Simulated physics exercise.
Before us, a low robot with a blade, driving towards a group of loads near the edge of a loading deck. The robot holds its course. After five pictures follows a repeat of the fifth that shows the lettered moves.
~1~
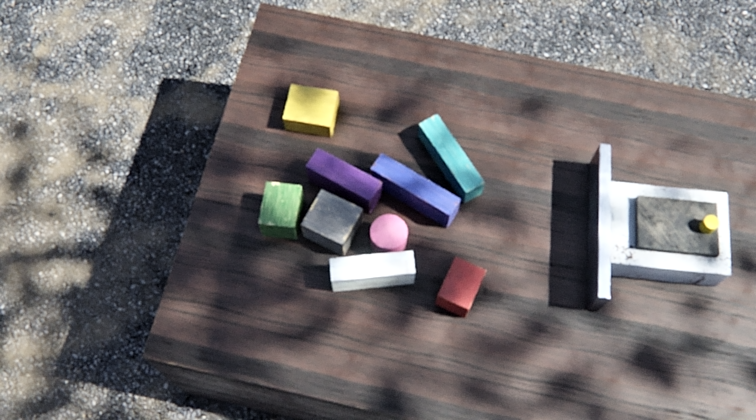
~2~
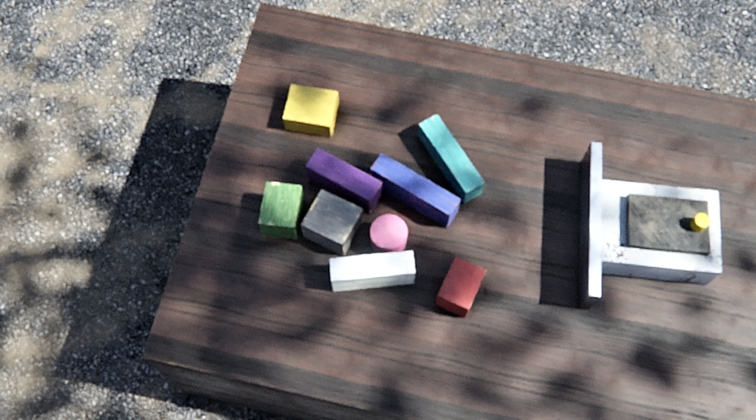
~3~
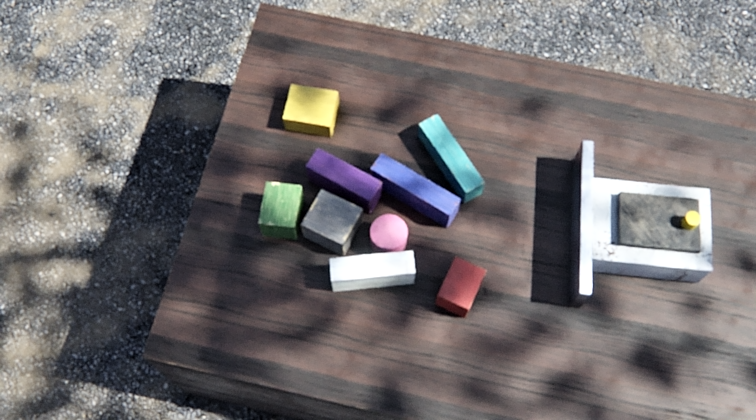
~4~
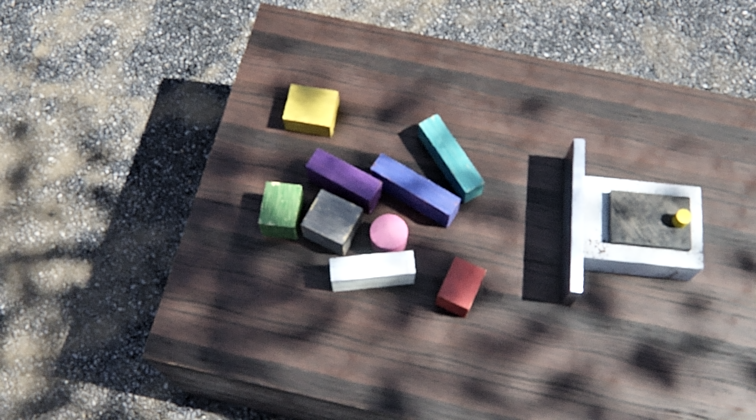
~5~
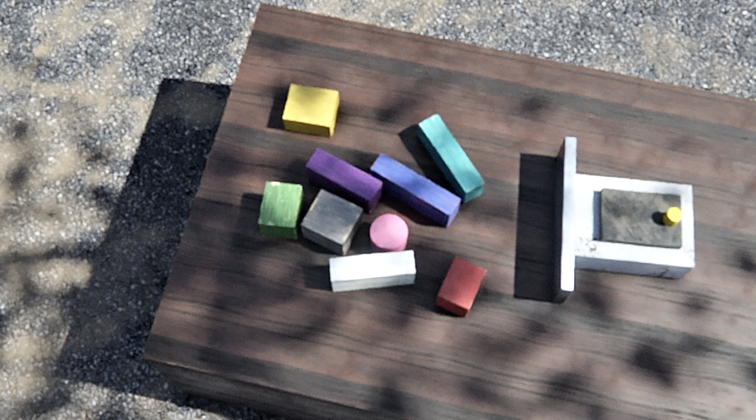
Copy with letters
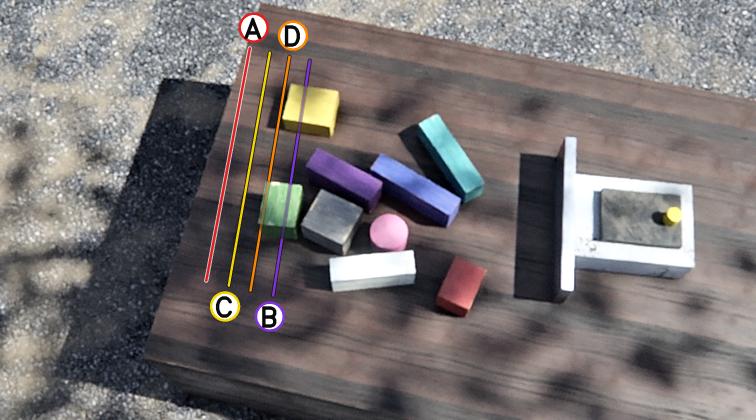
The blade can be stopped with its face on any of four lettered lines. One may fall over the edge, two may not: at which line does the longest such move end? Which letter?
At D, and not beyond.
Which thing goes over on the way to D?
It is the green crate.
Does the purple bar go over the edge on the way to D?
By then, no.
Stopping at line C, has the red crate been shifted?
By then, yes.
On the marked copy, A at (229, 158); B at (292, 172); C at (250, 163); D at (271, 167).
Following D. Soon after the start, robot (525, 194); red crate (437, 291); turquoise bar (436, 153).
Later, robot (417, 171); green crate (247, 206); grey crate (278, 231).
In the end, robot (334, 154); green crate over the edge; yellow crate (236, 96); one fallen.
As for the rest, A drops six; B is within the limit but short; C drops three.
